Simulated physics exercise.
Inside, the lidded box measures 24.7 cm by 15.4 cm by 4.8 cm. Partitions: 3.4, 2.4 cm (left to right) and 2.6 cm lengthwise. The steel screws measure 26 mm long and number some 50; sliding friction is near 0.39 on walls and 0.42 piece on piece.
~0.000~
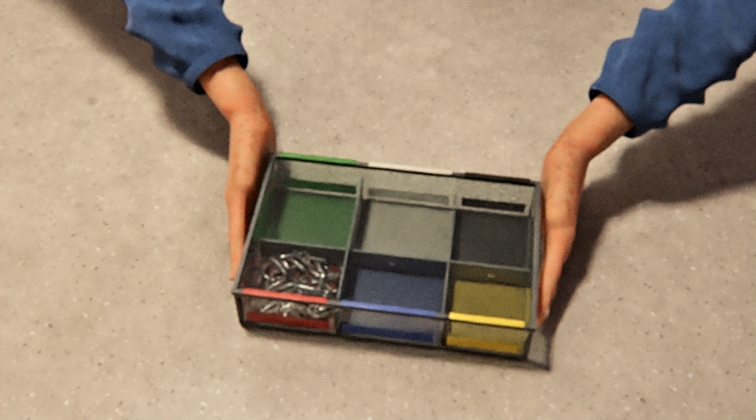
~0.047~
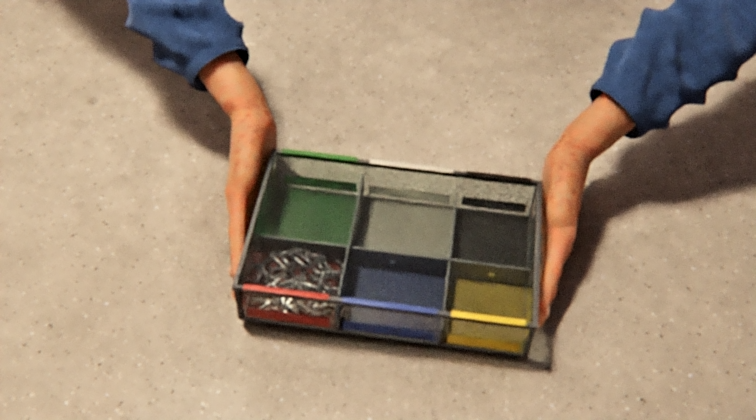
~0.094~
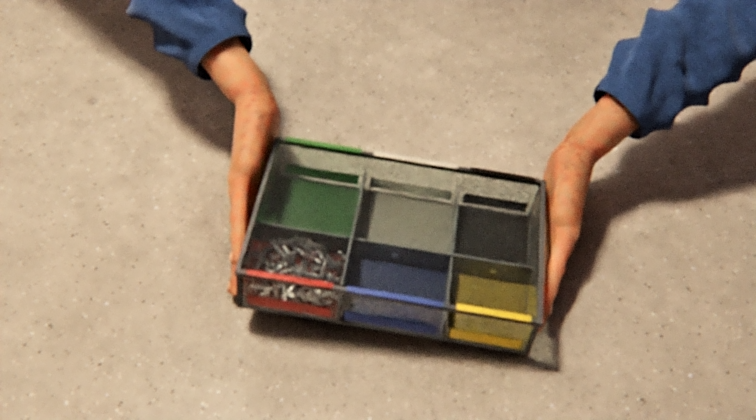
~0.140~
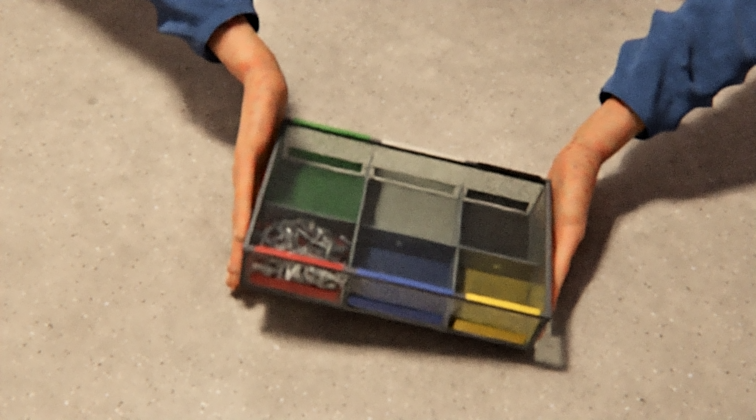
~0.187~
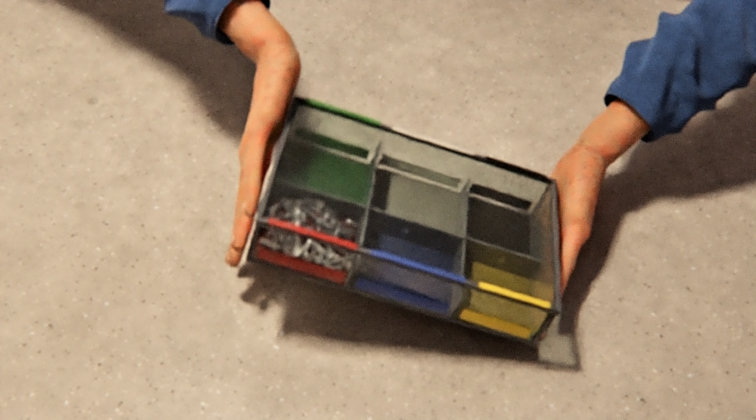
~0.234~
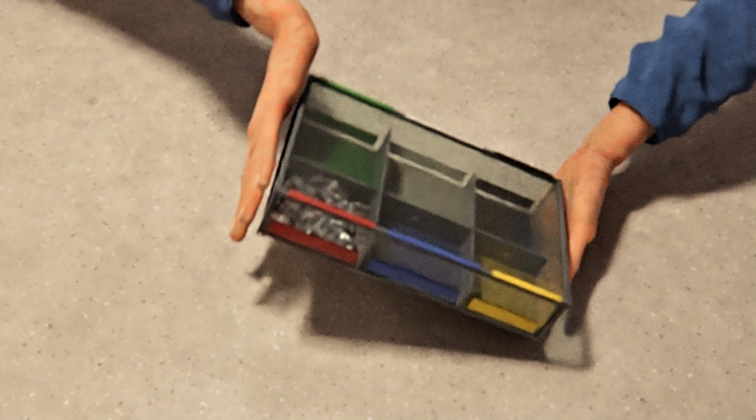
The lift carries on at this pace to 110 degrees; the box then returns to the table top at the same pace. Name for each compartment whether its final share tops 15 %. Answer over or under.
Red compartment: Over; blue compartment: Under; green compartment: Under; yellow compartment: Under; white compartment: Under; black compartment: Over.
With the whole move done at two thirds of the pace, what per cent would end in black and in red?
Black 30, red 60.
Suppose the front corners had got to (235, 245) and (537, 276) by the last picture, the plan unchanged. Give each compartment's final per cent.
Red 0; blue 0; green 95; yellow 0; white 5; black 0.
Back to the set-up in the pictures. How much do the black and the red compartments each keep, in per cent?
Black 25, red 50.
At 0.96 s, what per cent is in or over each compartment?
Red 75, blue 0, green 5, yellow 0, white 10, black 5.
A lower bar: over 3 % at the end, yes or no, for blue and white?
Blue yes, white yes.
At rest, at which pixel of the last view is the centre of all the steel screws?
Around (376, 272).
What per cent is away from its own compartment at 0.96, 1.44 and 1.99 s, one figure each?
About 25, 50, 50.
Then, at 0.96 s, tilt 109 degrees; red 75 %, green 5 %, white 10 %, black 5 %.
After 1.44 s, tilt 47 degrees; red 50 %, blue 10 %, yellow 5 %, white 10 %, black 25 %.
After 1.99 s, tilt 0 degrees; red 50 %, blue 10 %, yellow 5 %, white 10 %, black 25 %.
At rest (2.7 s), red 50 %, blue 10 %, green 0 %, yellow 5 %, white 10 %, black 25 %.
